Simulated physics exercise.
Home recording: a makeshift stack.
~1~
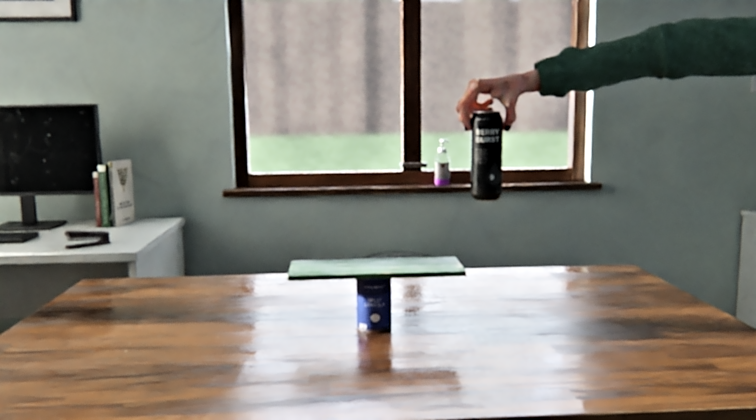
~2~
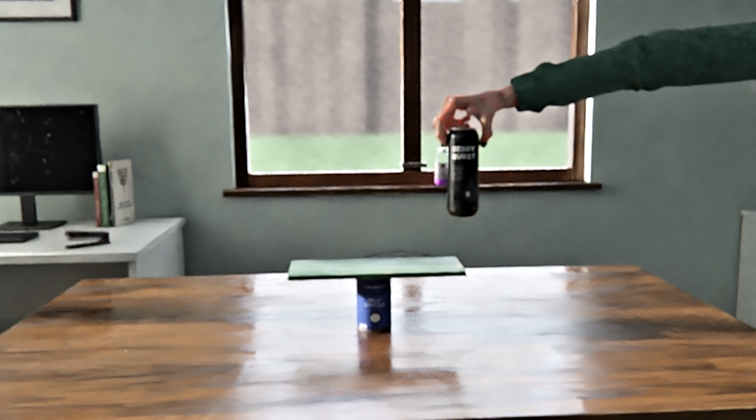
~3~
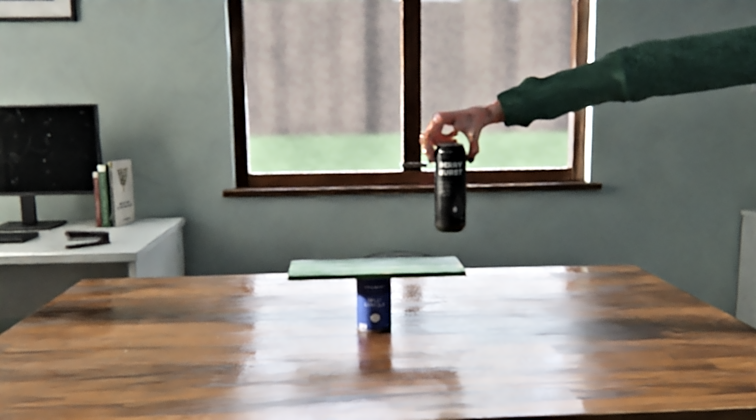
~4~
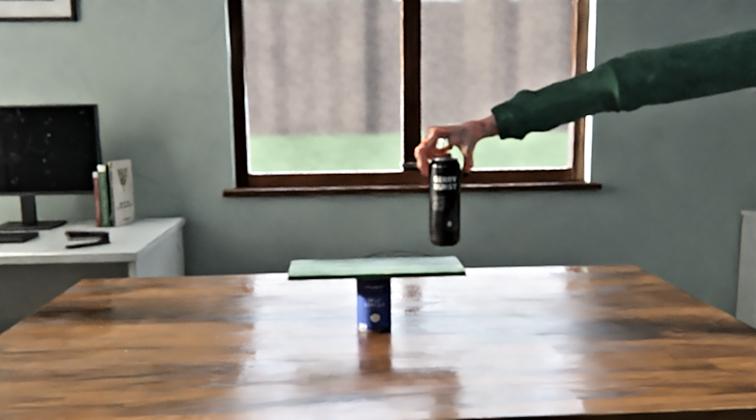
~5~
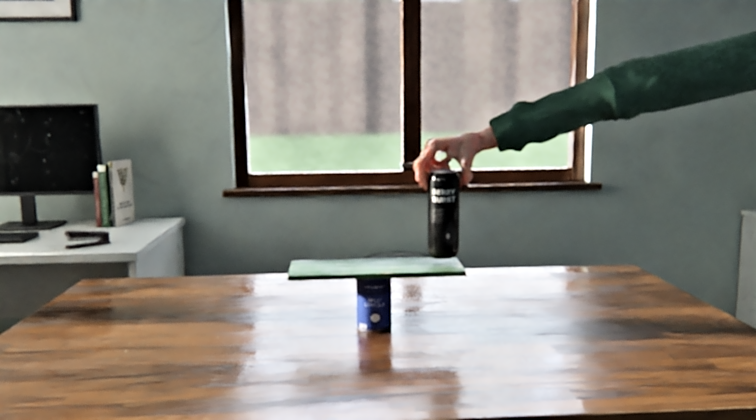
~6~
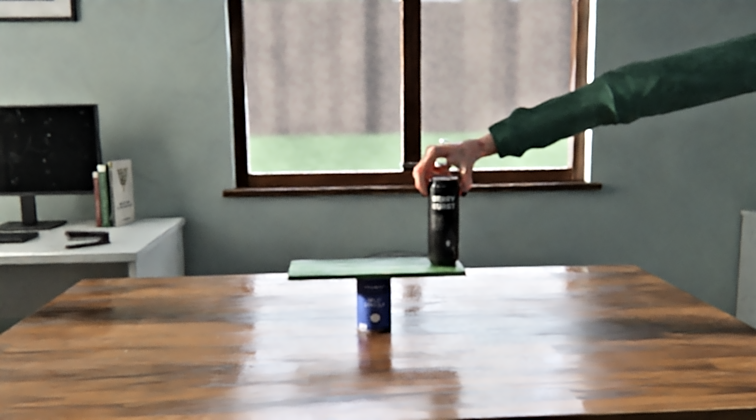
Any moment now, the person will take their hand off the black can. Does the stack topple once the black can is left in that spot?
Yes, it topples.
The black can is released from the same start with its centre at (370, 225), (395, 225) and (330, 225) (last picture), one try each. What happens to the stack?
Stands firm, stands firm, topples.
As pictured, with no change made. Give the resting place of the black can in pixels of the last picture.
Roughly pixel (502, 307) in the last picture.
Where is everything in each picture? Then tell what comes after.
On its way; black can (486, 156); blue tin (374, 299), in the first frame.
On its way; black can (463, 172); blue tin (374, 299), in the second frame.
On its way; black can (450, 188); blue tin (374, 299), in the third frame.
On its way; black can (445, 202); blue tin (374, 299), in the fourth frame.
On its way; black can (443, 214); blue tin (374, 299), in the fifth frame.
In place under the hand; black can (443, 221); blue tin (374, 299), in the sixth frame.
Then, 0.30 s after the last picture, black can now fallen; green board tipped 52° from how it was.
Then, 0.40 s after the last picture, green board tipped 65° from how it was.
Then, 0.60 s after the last picture, green board tipped 40° from how it was.
At rest, fallen, black can; tipped over in the stack, green board; blue tin in place. Seen from the same camera at the end, black can near (502, 307). The stack loses its balance.
